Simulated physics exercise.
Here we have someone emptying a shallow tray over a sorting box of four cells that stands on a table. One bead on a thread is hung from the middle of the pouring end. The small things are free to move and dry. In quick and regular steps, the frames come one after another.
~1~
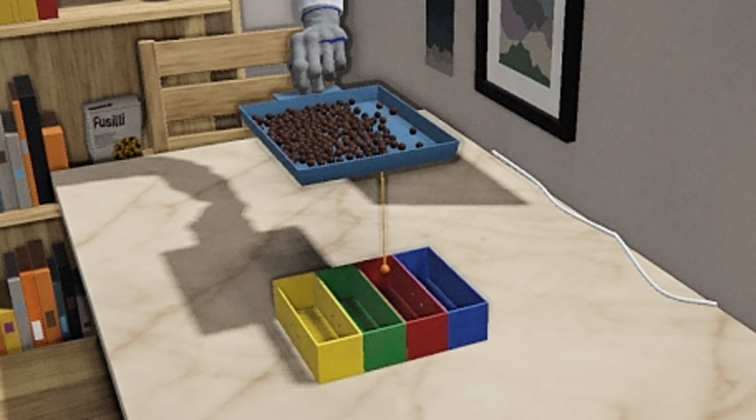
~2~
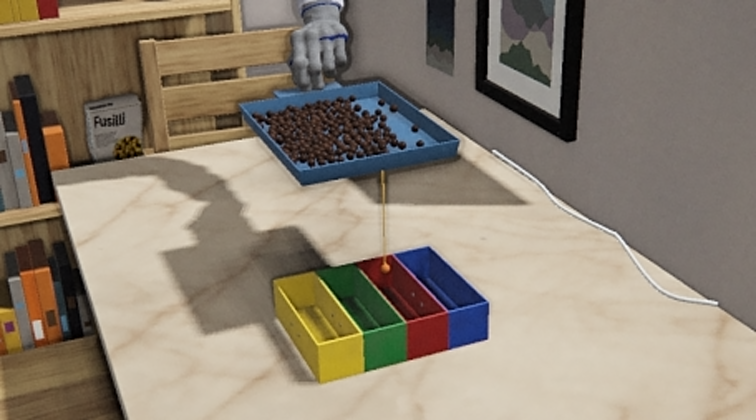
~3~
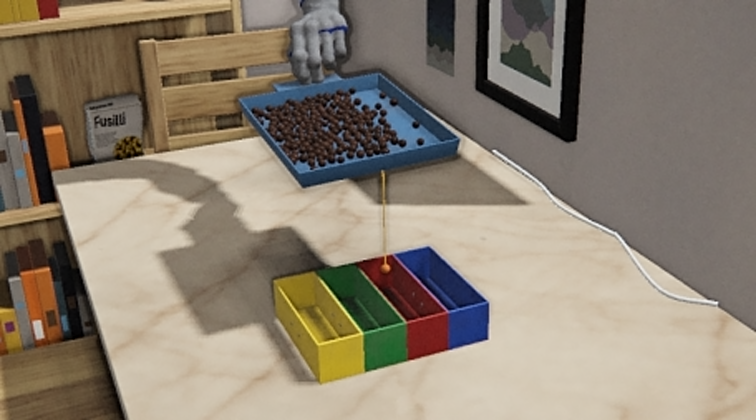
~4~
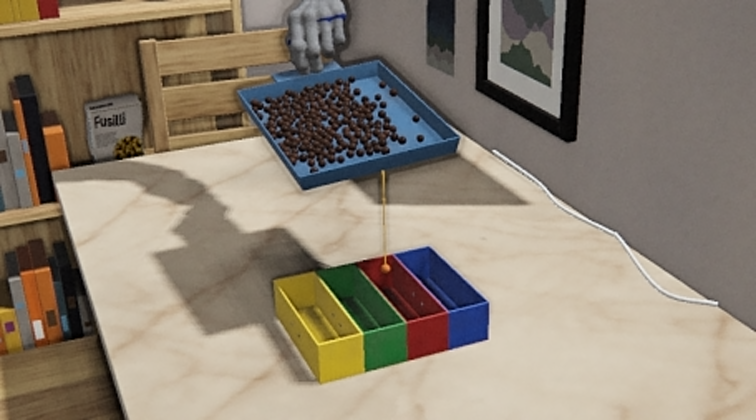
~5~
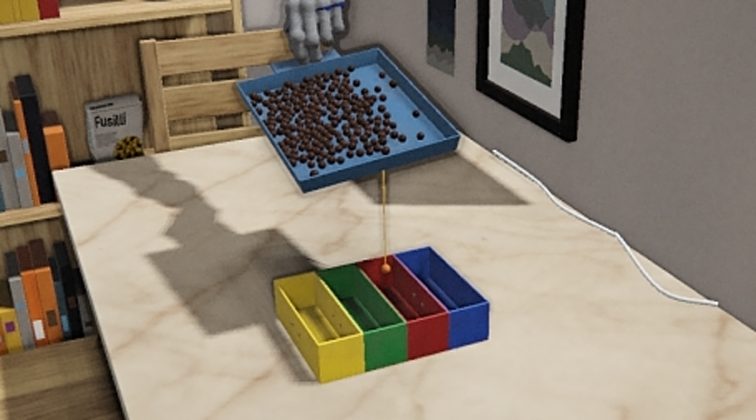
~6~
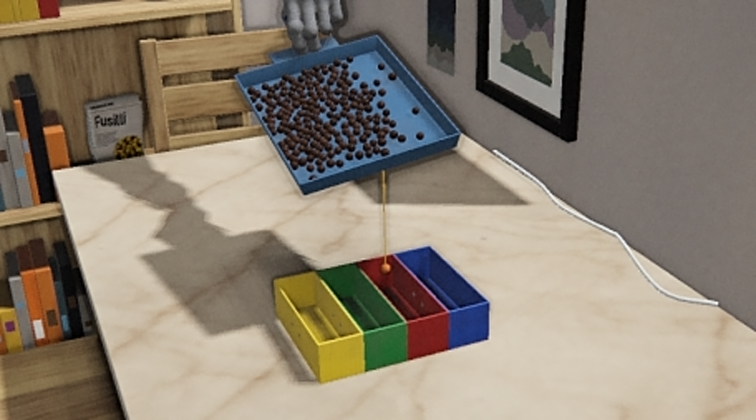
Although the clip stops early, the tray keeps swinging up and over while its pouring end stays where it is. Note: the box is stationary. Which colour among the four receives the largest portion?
Yellow.
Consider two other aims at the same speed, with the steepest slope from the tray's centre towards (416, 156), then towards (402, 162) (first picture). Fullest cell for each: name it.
The cell in blue; the cell in blue.
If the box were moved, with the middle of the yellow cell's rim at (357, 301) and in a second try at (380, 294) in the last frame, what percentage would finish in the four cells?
About 20% and about 0%.
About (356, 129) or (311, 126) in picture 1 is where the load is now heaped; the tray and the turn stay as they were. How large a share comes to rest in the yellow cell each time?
80 and 70 per cent.
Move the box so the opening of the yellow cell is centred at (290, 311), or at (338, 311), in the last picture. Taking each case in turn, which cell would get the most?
Try one: The green one; try two: Yellow.
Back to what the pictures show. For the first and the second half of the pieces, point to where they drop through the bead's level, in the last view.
Early-half point (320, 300); late-half point (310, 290).
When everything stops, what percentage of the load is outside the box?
About 20 %.
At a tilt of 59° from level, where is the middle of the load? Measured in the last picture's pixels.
Look around (327, 151) in the last picture.
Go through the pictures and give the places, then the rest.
In the first picture, corners of the pouring end at (301, 168) and (455, 140), level; middle of the load at (318, 132), chocolate balls; bead on its thread at (385, 269); yellow cell at (340, 355); green cell at (384, 344); red cell at (427, 333); blue cell at (468, 323).
In the second picture, corners of the pouring end at (302, 169) and (456, 139), level; middle of the load at (318, 130).
In the third picture, corners of the pouring end at (302, 171) and (456, 138), tipped barely, lowest at the left corner; middle of the load at (318, 126).
In the fourth picture, corners of the pouring end at (302, 174) and (456, 136), tipped a little, lowest at the left corner; middle of the load at (318, 120).
In the fifth picture, corners of the pouring end at (302, 178) and (456, 134), tipped a little, lowest at the left corner; middle of the load at (317, 116).
In the sixth picture, corners of the pouring end at (302, 181) and (456, 132), tipped clearly, lowest at the left corner; middle of the load at (323, 110), nearly all on the move; yellow cell at (341, 355); green cell at (385, 343); red cell at (428, 333); blue cell at (469, 322).
Soon after the last picture, tray tipped steeply; nearly all on the tray; a stray few falling or outside the box.
A little later, tray tipped right over; about a quarter on the tray; about half in the yellow cell; a small part in the green cell; a stray few in the red cell; about a quarter falling or outside the box.
Later still, tray tipped past a quarter turn; most in the yellow cell; a small part in the green cell; a stray few in the red cell; about a quarter falling or outside the box.
At rest, tray tipped past a quarter turn; most in the yellow cell; a small part in the green cell; a stray few in the red cell; none in the blue cell; about a quarter outside the box.
